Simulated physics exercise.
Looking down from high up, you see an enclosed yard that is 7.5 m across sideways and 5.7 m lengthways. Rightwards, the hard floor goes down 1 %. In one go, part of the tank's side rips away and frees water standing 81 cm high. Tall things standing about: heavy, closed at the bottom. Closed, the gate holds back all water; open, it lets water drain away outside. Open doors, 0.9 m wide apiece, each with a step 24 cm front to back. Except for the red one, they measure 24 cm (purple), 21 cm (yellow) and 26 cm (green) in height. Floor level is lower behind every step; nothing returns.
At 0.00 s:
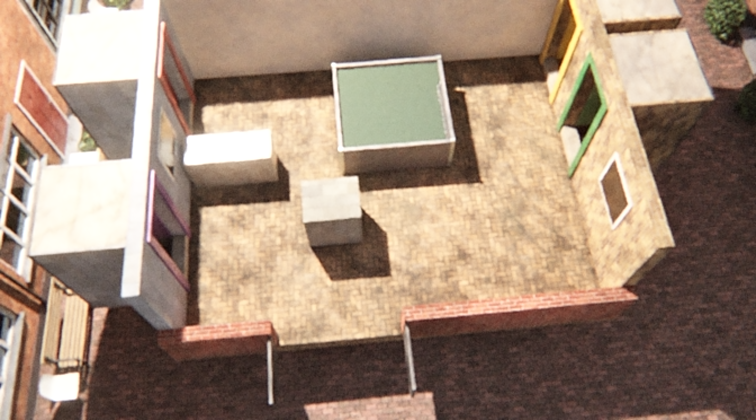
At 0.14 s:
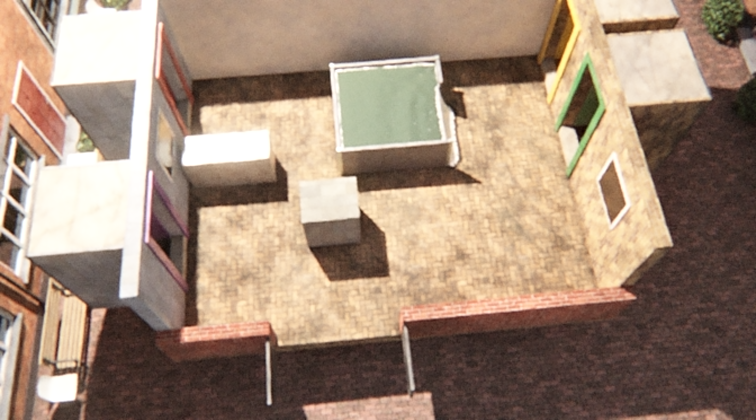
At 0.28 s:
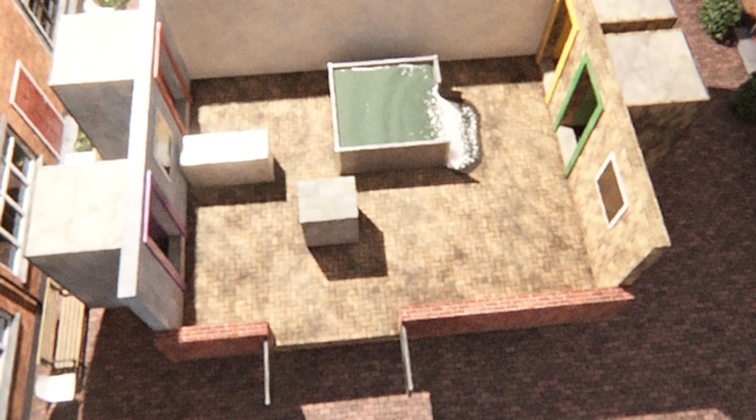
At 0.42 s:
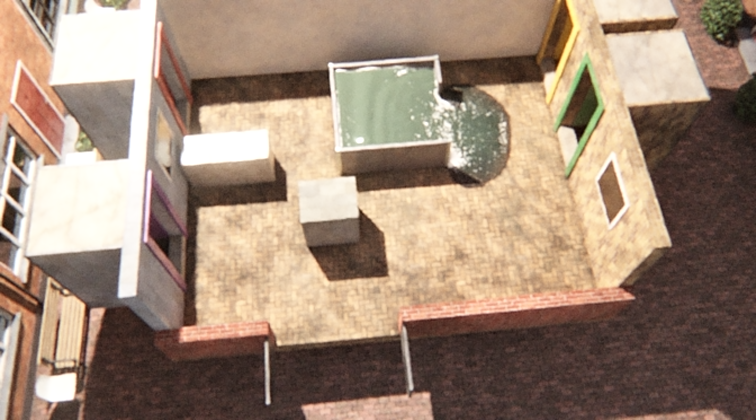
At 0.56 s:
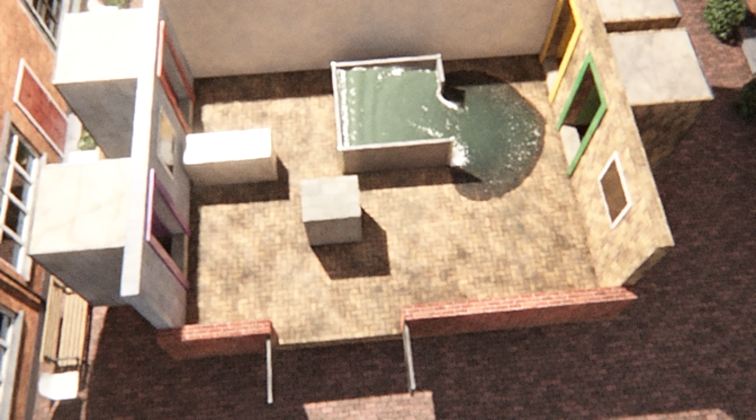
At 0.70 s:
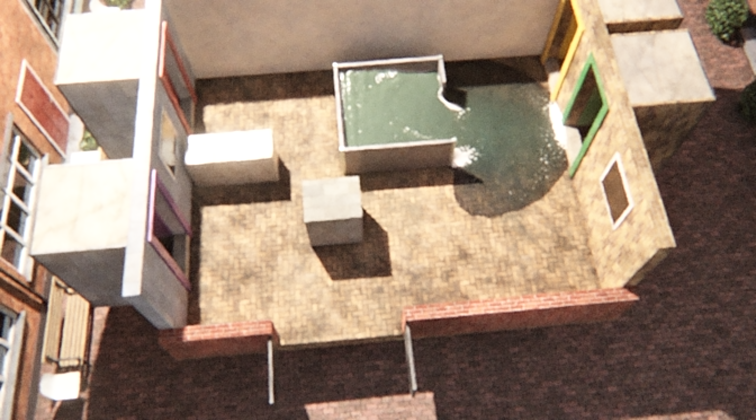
Green water bursts through the right side of a pale-walled tank at the back of a walled, tan-paved yard, seen from high above by a nearly still camera. White and grey blocks stand left of the tank, with red and purple openings on the left, yellow and green on the right, and low brick walls in front. Foaming at first, the water spreads rightward across the paving in a widening, rounded dark-green pool, while ripples cross the tank.
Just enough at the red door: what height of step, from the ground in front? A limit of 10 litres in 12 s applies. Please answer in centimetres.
Some 7 cm.
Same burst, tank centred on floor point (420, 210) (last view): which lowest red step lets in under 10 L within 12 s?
New minimum height: Approx. 9.5 cm.
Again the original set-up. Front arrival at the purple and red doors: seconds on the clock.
Purple 5.5 s, red 5.0 s.
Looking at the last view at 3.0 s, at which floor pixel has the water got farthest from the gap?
Pixel close to (600, 303).
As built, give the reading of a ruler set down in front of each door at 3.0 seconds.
Lab note, depth in cm: Purple 0; yellow 29; red 0; green 28.
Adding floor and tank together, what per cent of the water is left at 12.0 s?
Around 88 percent is still there.
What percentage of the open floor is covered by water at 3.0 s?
About 35 per cent.
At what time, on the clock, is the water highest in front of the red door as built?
Around 5.5 s.
After 1.4 s water covers 25 % of the floor, deepest (46 cm) near (555, 128); it has not reached the red door.
After 3.0 s water covers 35 % of the floor, deepest (38 cm) near (597, 294); it has not reached the red door.
After 12.0 s water covers 100 % of the floor, deepest (10 cm) near (590, 304); 5 cm at the red door, 0 litres in over its 22 cm step.
At the red door as built, the water arrived by 5.1 s and peaked near 9 cm at 5.6 s.
With a step of 5.5 cm, 22 litres would have come in within the 12 s; with 7.5 cm, 6 litres. So under 10 litres takes about 7 cm.
